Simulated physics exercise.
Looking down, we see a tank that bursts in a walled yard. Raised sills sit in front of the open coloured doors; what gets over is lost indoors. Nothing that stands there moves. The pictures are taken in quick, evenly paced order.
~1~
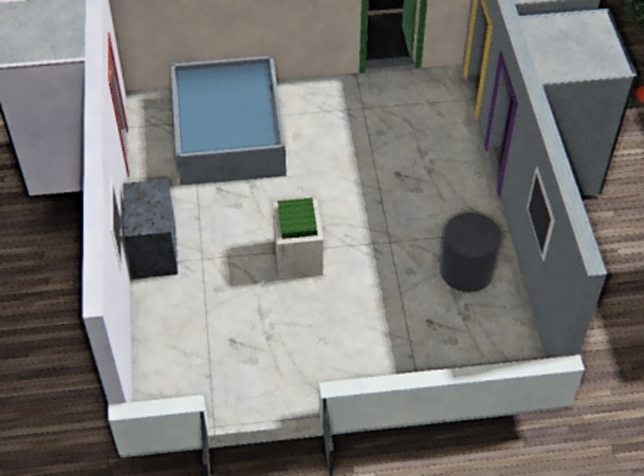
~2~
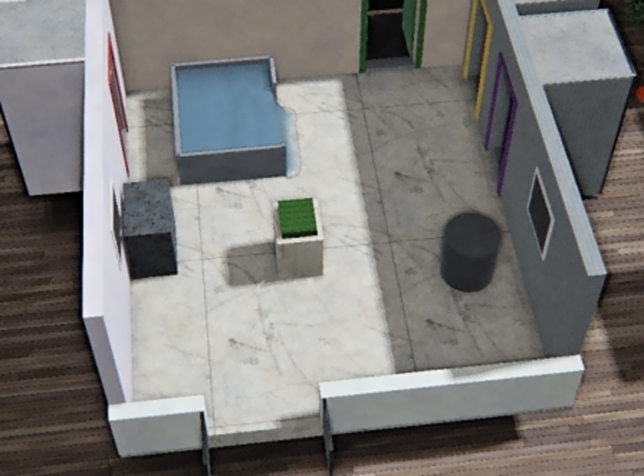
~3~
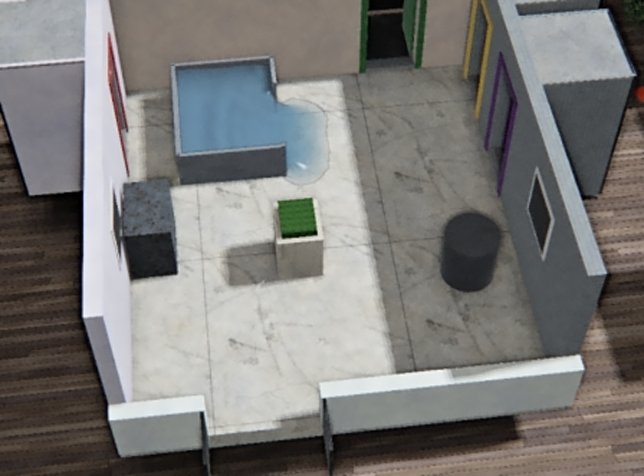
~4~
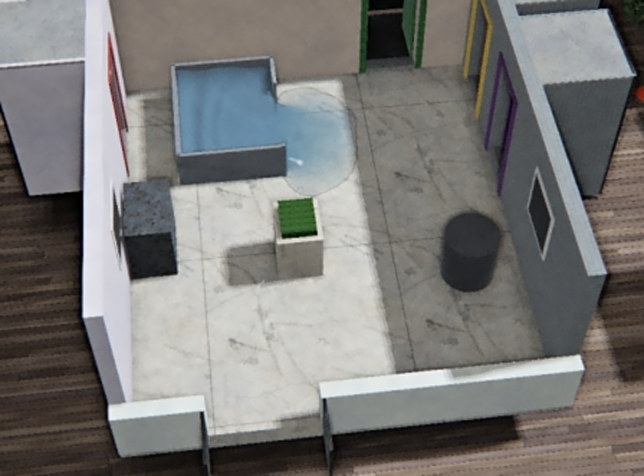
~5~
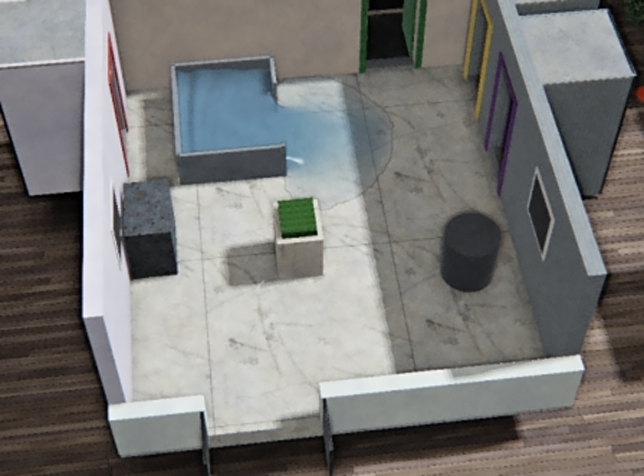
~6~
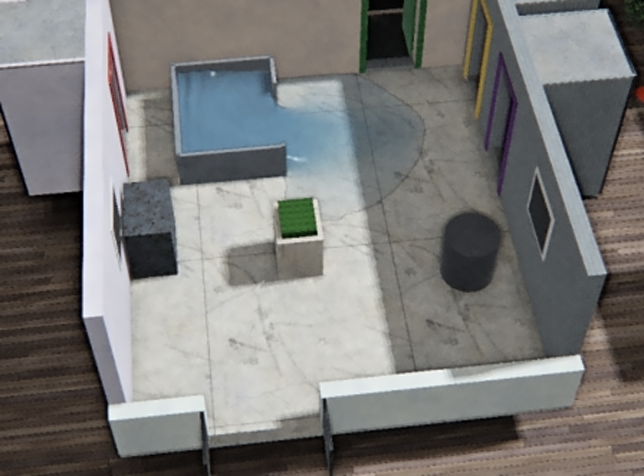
A tank of still blue water in a walled yard burst open at its right side, and the water poured out through the gap, spreading rightward across the pale floor into the shaded part.
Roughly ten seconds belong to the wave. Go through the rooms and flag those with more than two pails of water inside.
Red door - not flagged, green door - flagged, purple door - flagged, yellow door - flagged.
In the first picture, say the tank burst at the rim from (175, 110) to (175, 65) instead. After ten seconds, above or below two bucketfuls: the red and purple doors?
The red one passes that mark; the purple one lets less in.
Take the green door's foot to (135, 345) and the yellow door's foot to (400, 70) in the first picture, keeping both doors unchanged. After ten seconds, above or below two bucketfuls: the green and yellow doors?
As it turns out, the green door keeps within it while the yellow door runs past it.
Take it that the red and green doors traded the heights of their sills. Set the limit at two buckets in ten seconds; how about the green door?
The green door falls short.
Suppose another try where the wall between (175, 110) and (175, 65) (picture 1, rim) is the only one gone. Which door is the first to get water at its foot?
I'd name the red door.
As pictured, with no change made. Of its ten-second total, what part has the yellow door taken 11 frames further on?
Around 30 in a hundred.
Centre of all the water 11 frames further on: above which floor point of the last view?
Somewhere around (325, 144) in the last view.
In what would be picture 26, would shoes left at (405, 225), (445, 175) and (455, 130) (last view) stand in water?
The three points read soaked through, soaked through and soaked through.
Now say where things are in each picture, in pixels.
The first picture shows still water in the open tank at (227, 107).
In the second picture, the front is at (286, 110), out from the gap at (278, 135).
In the third picture, the front is at (309, 105), out from the gap at (278, 135).
In the fourth picture, water pours out at (278, 135) and has run to (348, 114).
In the fifth picture, the front is at (383, 117), out from the gap at (278, 136).
In the sixth picture, water pours out at (278, 136) and has run to (421, 129).
A moment on, water covers 30 % of the floor; the red door not reached, the green door wet at the sill, nothing in, the purple door under two buckets in, the yellow door under two buckets in.
Next, water covers 40 % of the floor; the red door not reached, the green door under two buckets in, the purple door over two buckets in, the yellow door far over two buckets in.
Then, water covers 45 % of the floor; the red door not reached, the green door under two buckets in, the purple door far over two buckets in, the yellow door far over two buckets in.
Later, water covers 60 % of the floor; the red door not reached, the green door over two buckets in, the purple door far over two buckets in, the yellow door far over two buckets in.
In the end, water covers 80 % of the floor; the red door not reached, the green door over two buckets in, the purple door far over two buckets in, the yellow door far over two buckets in.
